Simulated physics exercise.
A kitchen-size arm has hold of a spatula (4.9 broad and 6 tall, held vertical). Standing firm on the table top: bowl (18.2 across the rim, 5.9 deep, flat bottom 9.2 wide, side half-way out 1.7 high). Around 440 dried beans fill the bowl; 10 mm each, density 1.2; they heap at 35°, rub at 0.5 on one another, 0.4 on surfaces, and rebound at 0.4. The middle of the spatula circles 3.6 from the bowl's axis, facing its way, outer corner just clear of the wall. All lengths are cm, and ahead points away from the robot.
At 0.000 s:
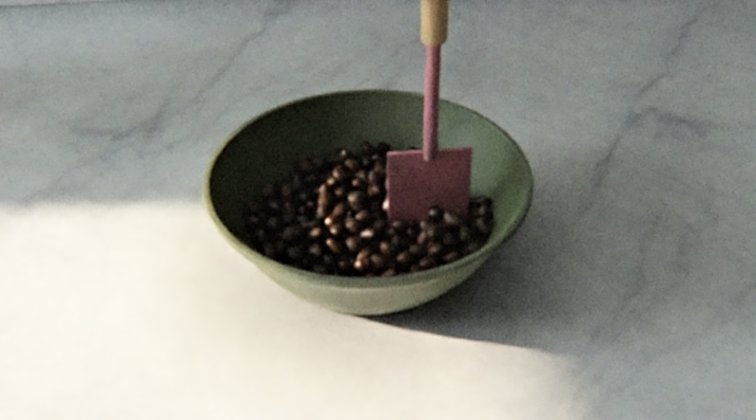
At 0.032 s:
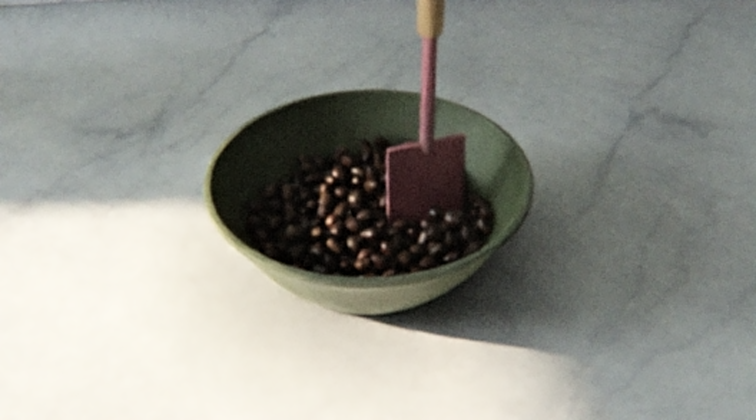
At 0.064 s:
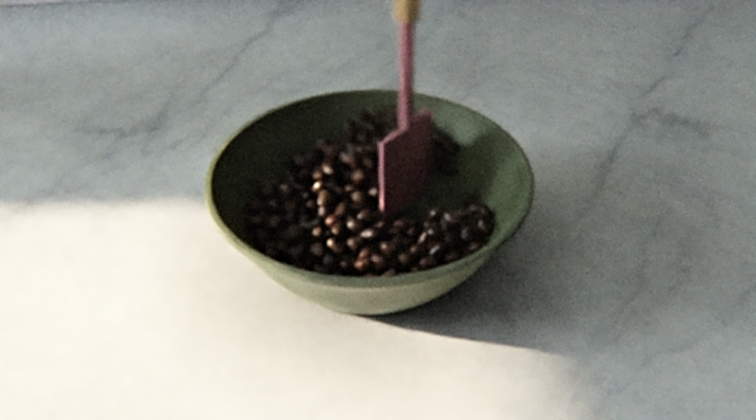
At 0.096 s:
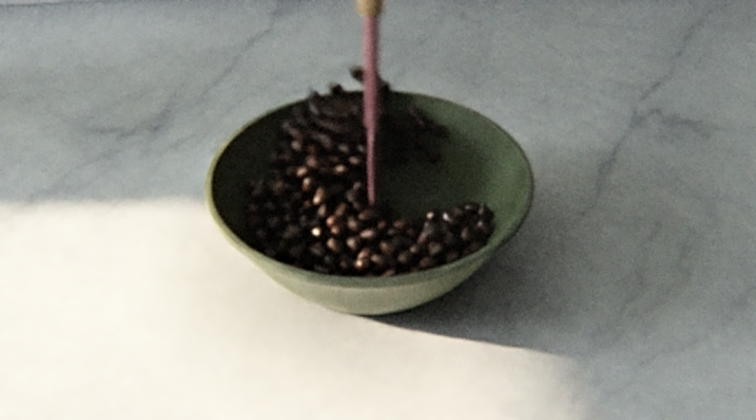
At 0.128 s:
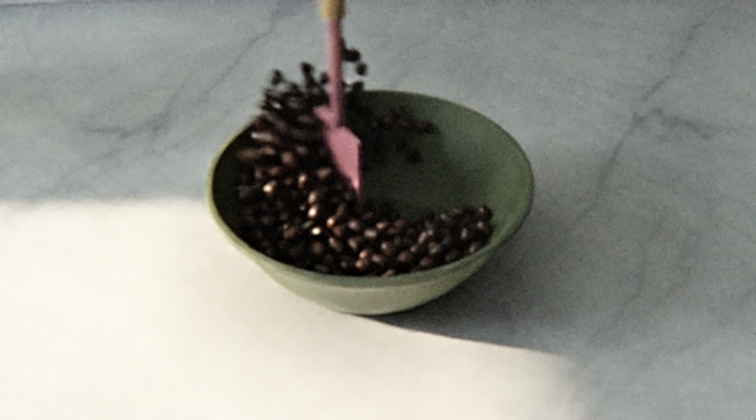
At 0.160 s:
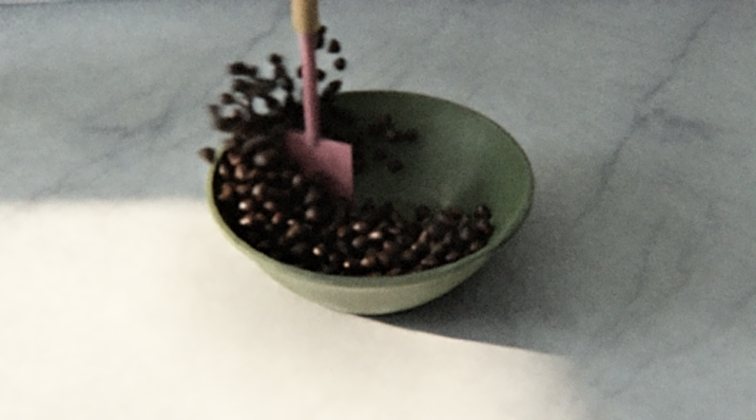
A pink spatula with a pale wooden handle stands upright in a green bowl of dark brown beans on a grey-veined marble surface, seen from above at an angle by a still camera. A patch of light lies across the lower left. The spatula sweeps back and leftward through the bowl, its blade turning edge-on and round again, pushing beans up the left side and flinging some above the rim.
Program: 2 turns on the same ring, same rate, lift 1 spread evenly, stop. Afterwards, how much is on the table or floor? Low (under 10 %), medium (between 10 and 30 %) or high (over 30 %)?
Answer: High; over 30 % of the dried beans finish on the table or floor.
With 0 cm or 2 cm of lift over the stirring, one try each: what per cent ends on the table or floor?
About 50 and 35 per cent.
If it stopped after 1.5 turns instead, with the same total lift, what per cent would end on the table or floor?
It would be near 35 per cent.
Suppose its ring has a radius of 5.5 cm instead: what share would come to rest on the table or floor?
Then about 0 per cent.
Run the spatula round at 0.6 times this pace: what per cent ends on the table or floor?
Some 15 per cent.
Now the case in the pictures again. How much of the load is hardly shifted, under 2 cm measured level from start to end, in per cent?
About 5 per cent.
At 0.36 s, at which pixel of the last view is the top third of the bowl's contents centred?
Around (475, 158).
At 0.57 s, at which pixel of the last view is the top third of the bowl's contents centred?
Around (284, 220).
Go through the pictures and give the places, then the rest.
The first frame shows the spatula neck at (431, 128), 0° round; upper third of the load around (355, 214), from x 250 to 485, top at y 150; 435 in the bowl.
The second frame shows the spatula neck at (428, 120), 14° round; upper third of the load around (360, 207), from x 255 to 485, top at y 145.
The third frame shows the spatula neck at (406, 104), 47° round; upper third of the load around (362, 182), from x 255 to 485, top at y 115.
The fourth frame shows the spatula neck at (372, 97), 82° round; upper third of the load around (334, 163), from x 250 to 485, top at y 75.
The fifth frame shows the spatula neck at (338, 102), 117° round; upper third of the load around (301, 153), from x 240 to 485, top at y 45; 431 in the bowl, 4 in flight or on the tool.
The sixth frame shows the spatula neck at (313, 116), 151° round; upper third of the load around (271, 159), from x 210 to 485, top at y 30; 414 in the bowl, 21 in flight or on the tool.
After 0.36 s, 10° round, highest piece 10 above the table; 312 in the bowl, 78 on the table or floor, 45 in flight or on the tool.
After 0.57 s, 229° round, highest piece 9 above the table; 258 in the bowl, 162 on the table or floor, 15 in flight or on the tool.
After 0.87 s, 0° round, highest piece 4 above the table; 254 in the bowl, 181 on the table or floor.
After 1.57 s, 0° round, highest piece 4 above the table; 254 in the bowl, 181 on the table or floor.
In the end, 254 in the bowl, 181 on the table or floor. That is 42 % on the table or floor.
